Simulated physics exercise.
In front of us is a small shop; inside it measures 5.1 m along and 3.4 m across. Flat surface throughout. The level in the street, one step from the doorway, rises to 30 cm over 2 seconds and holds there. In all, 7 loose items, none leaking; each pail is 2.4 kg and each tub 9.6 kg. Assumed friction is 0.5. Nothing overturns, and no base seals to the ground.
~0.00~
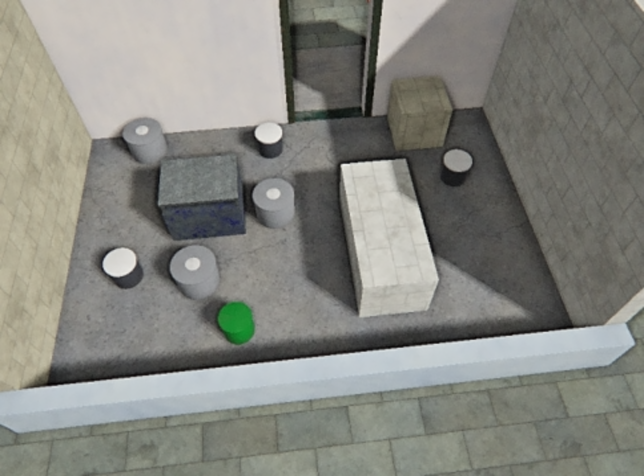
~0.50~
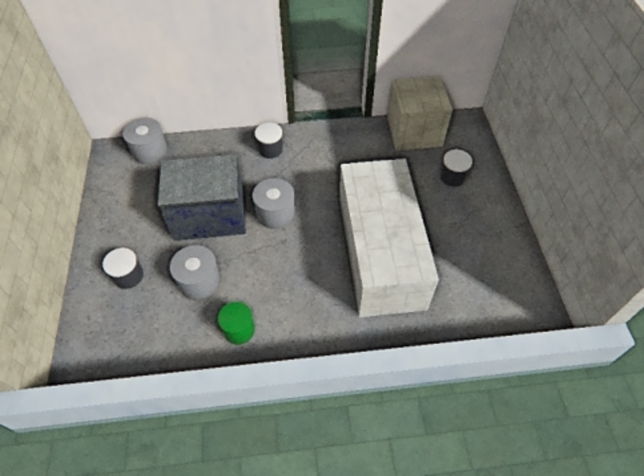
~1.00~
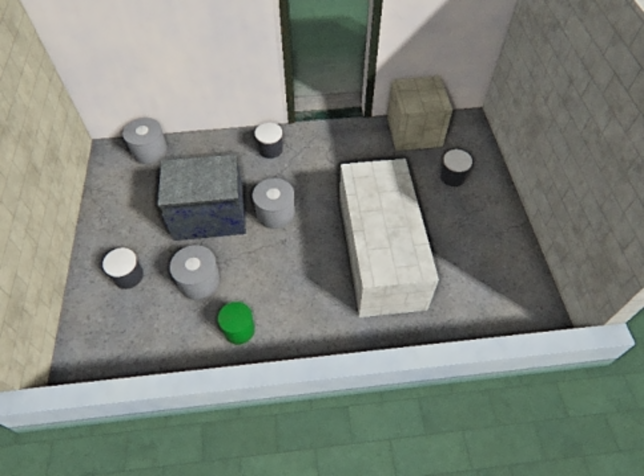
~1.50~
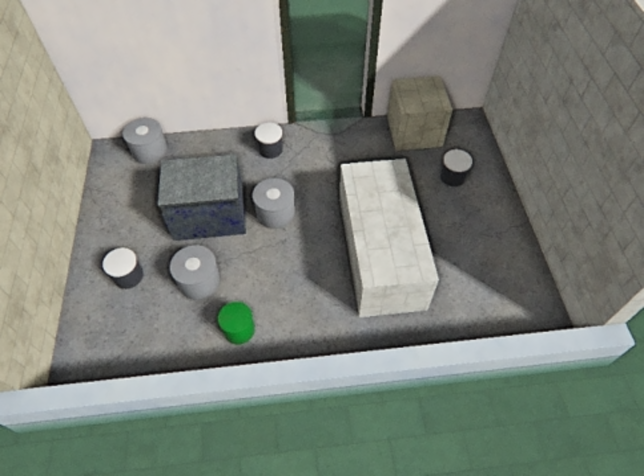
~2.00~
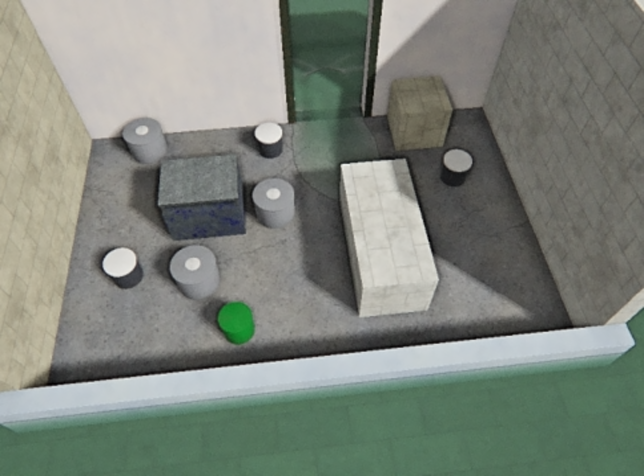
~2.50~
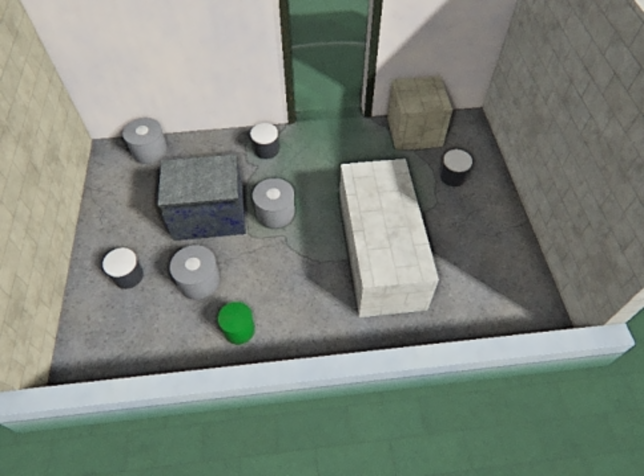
At the start, a green pail, several grey and white-topped containers and three blocks stand on the dry floor of a small walled room. Greenish water covers the paving outside, then enters through the doorway at the back and spreads across part of the floor, while a white-topped container near it shifts slightly.
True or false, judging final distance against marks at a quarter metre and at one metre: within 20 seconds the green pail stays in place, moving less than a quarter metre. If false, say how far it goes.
False, over one metre.
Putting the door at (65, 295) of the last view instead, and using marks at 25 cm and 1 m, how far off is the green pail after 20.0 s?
Under that change the green pail is pushed well away.
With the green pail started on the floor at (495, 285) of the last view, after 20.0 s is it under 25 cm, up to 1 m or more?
I'd say it budges a bit.
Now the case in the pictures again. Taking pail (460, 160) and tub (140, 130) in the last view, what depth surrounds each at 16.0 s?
Around 20 cm and 19 cm.
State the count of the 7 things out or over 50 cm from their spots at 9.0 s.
5 in all.
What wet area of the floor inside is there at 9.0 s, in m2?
About 15 m2 is covered.
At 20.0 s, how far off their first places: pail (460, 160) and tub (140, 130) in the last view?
First 80 cm, then 200 cm.
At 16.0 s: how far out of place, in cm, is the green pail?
Displacement by then near 140 cm.
After 4.0 s the green pail is near (185, 360), 0.6 m from its start, aground; 0 afloat.
After 9.0 s the green pail is near (130, 146), 2.6 m from its start, afloat; 7 afloat.
After 16.0 s the green pail is near (255, 197), 1.3 m from its start, afloat; 7 afloat.
After 20.0 s the green pail is near (150, 133), 2.5 m from its start, afloat; 7 afloat.
